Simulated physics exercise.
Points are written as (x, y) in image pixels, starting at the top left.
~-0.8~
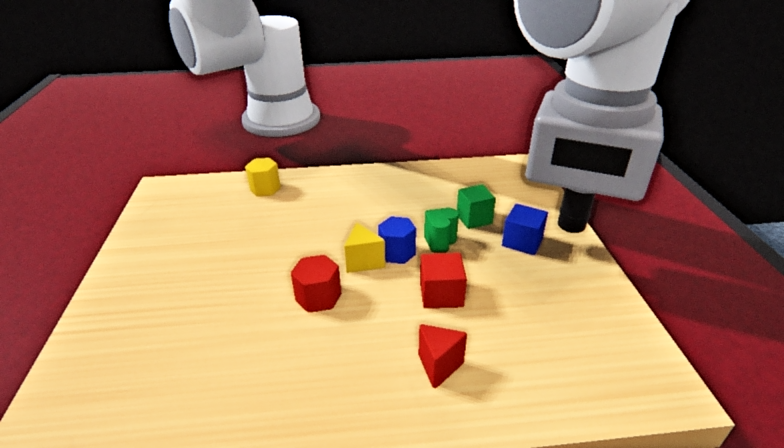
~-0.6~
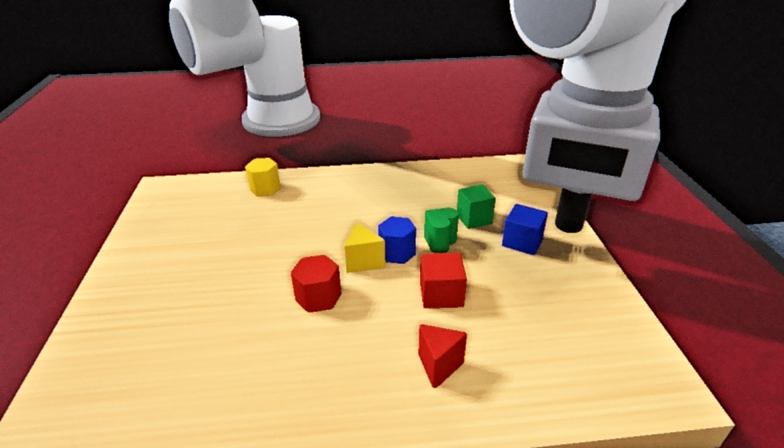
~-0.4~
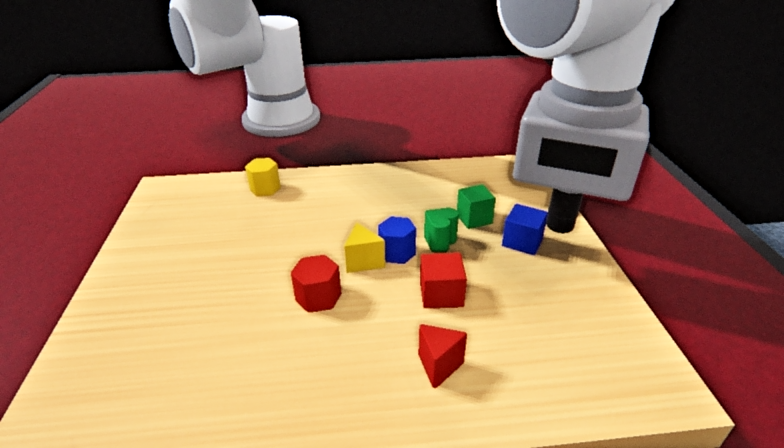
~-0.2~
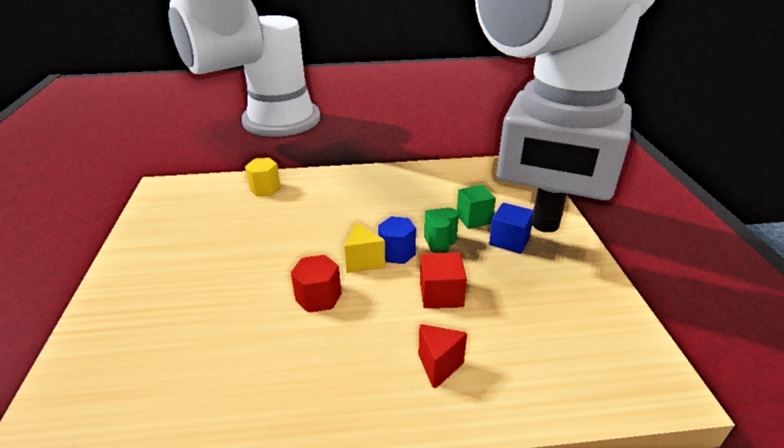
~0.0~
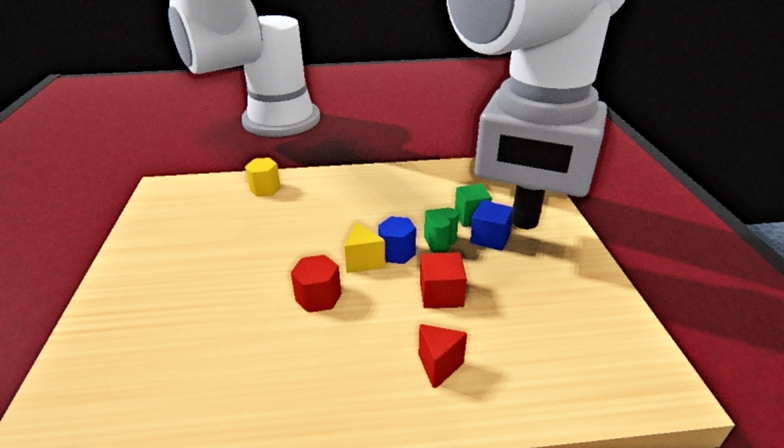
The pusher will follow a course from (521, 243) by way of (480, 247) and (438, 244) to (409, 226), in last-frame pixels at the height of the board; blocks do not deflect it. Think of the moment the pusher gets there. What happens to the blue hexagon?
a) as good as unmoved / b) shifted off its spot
Answer: A.
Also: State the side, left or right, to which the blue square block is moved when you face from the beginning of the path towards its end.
Rightward.
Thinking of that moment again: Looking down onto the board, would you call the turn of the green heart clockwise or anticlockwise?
It spins anti-clockwise.
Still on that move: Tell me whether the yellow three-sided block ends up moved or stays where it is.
Here the yellow three-sided block stays on its spot.
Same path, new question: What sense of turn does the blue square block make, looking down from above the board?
The blue square block rotates clockwise.
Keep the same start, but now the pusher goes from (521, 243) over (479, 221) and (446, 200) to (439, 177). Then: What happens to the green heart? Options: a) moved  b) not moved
I choose a.
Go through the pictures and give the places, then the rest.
In the first frame, lower end of the pusher (571, 226), tops of blocks, yellow three-sided block (362, 235), blue hexagon (397, 226), green heart (442, 216), green square block (477, 193), blue square block (527, 215).
In the second frame, pusher (568, 226), blocks as before.
In the third frame, pusher (560, 226), blocks as before.
In the fourth frame, pusher (545, 226), blue square block (514, 214).
In the fifth frame, pusher (525, 223), yellow three-sided block (362, 235), blue hexagon (397, 226), green heart (442, 216), green square block (474, 192), blue square block (494, 211).
What follows on the original path. One third of the way, pusher (482, 227); green heart (423, 213), turned 45° anticlockwise; green square block (468, 189), turned 25° clockwise; blue square block (456, 208), turned 35° clockwise.
Two thirds of the way, pusher (439, 223); green heart (406, 208), turned 75° anticlockwise; green square block (465, 187), turned 50° clockwise; blue square block (437, 199), turned 55° clockwise.
At the end, pusher (409, 206); yellow three-sided block not moved; blue hexagon not moved; green heart (379, 201), turned 130° anticlockwise; green square block (465, 186), turned 60° clockwise; blue square block (425, 186), turned 115° clockwise.
